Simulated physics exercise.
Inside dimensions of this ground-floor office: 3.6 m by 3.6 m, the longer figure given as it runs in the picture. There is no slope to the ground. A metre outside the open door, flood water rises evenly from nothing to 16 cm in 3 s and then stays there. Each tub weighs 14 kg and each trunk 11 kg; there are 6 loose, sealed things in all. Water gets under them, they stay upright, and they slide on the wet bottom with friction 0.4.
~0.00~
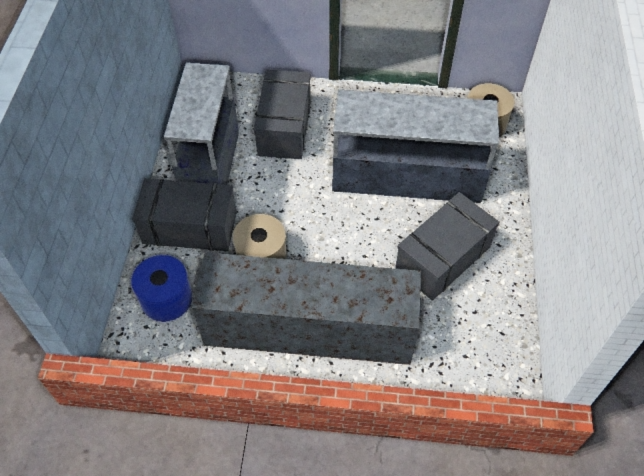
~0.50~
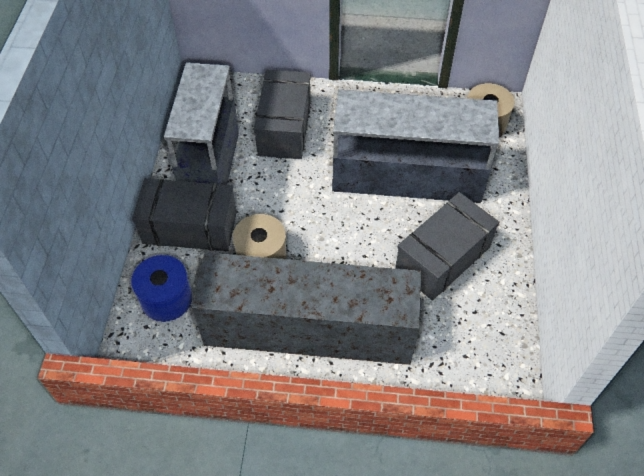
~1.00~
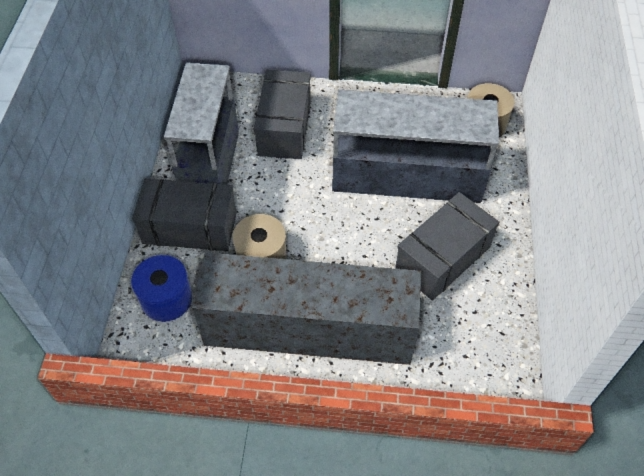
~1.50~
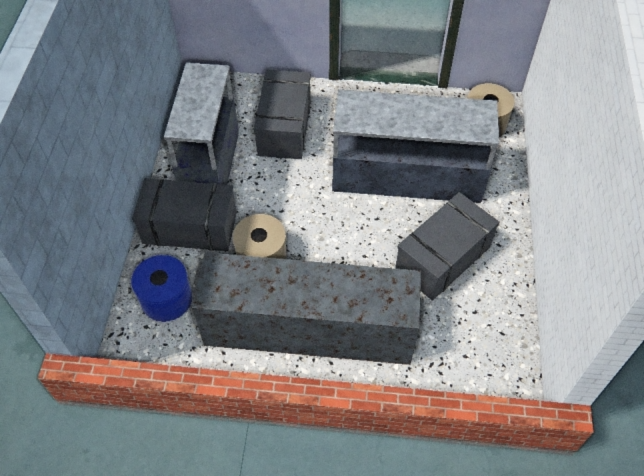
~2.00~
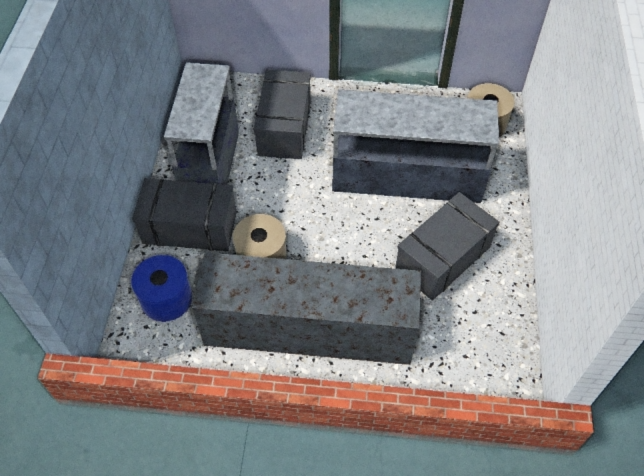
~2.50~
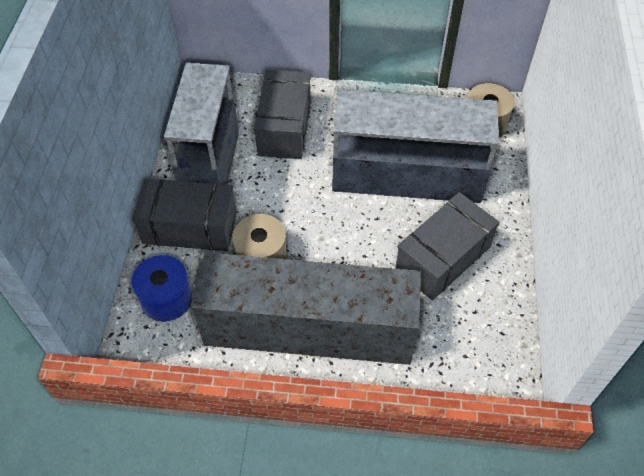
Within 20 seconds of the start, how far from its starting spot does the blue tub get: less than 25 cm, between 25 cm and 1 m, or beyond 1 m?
The move is medium.
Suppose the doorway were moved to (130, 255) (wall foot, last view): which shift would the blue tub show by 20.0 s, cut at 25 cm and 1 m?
By then the blue tub has been carried a long way.
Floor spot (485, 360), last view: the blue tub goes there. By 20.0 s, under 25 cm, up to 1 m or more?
So it budges only slightly.
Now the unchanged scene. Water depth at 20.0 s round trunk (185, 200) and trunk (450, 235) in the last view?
Roughly 14 and 14 cm.
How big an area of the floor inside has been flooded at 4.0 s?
Roughly 2.5 m2.
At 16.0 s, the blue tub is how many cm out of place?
About 30 cm.
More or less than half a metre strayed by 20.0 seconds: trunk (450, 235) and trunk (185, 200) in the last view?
In turn: Above and below.
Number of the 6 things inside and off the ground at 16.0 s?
At that time, 6.
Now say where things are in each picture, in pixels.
The first frame shows the blue tub at (159, 278), on the bottom; 0.0 m2 under water; 0 of 6 have shifted.
The second frame shows the blue tub at (159, 278), on the bottom; 0.0 m2 under water; 0 of 6 have shifted.
The third frame shows the blue tub at (159, 278) rests on the ground; water covers 0.0 m2; 0 of 6 have shifted.
The fourth frame shows the blue tub at (159, 278), on the bottom; water covers 0.0 m2; 0 of 6 have shifted.
The fifth frame shows the blue tub at (159, 278), on the bottom; water covers 0.0 m2; 0 of 6 have shifted.
The sixth frame shows the blue tub at (159, 278) rests on the ground; water covers 0.5 m2; 0 of 6 have shifted.
After 4.0 s the blue tub is near (159, 278), 0.0 m from its start, aground; 0 afloat.
After 9.0 s the blue tub is near (159, 279), 0.0 m from its start, aground; 4 afloat.
After 16.0 s the blue tub is near (140, 249), 0.3 m from its start, afloat; 6 afloat.
After 20.0 s the blue tub is near (155, 206), 0.7 m from its start, afloat; 6 afloat.
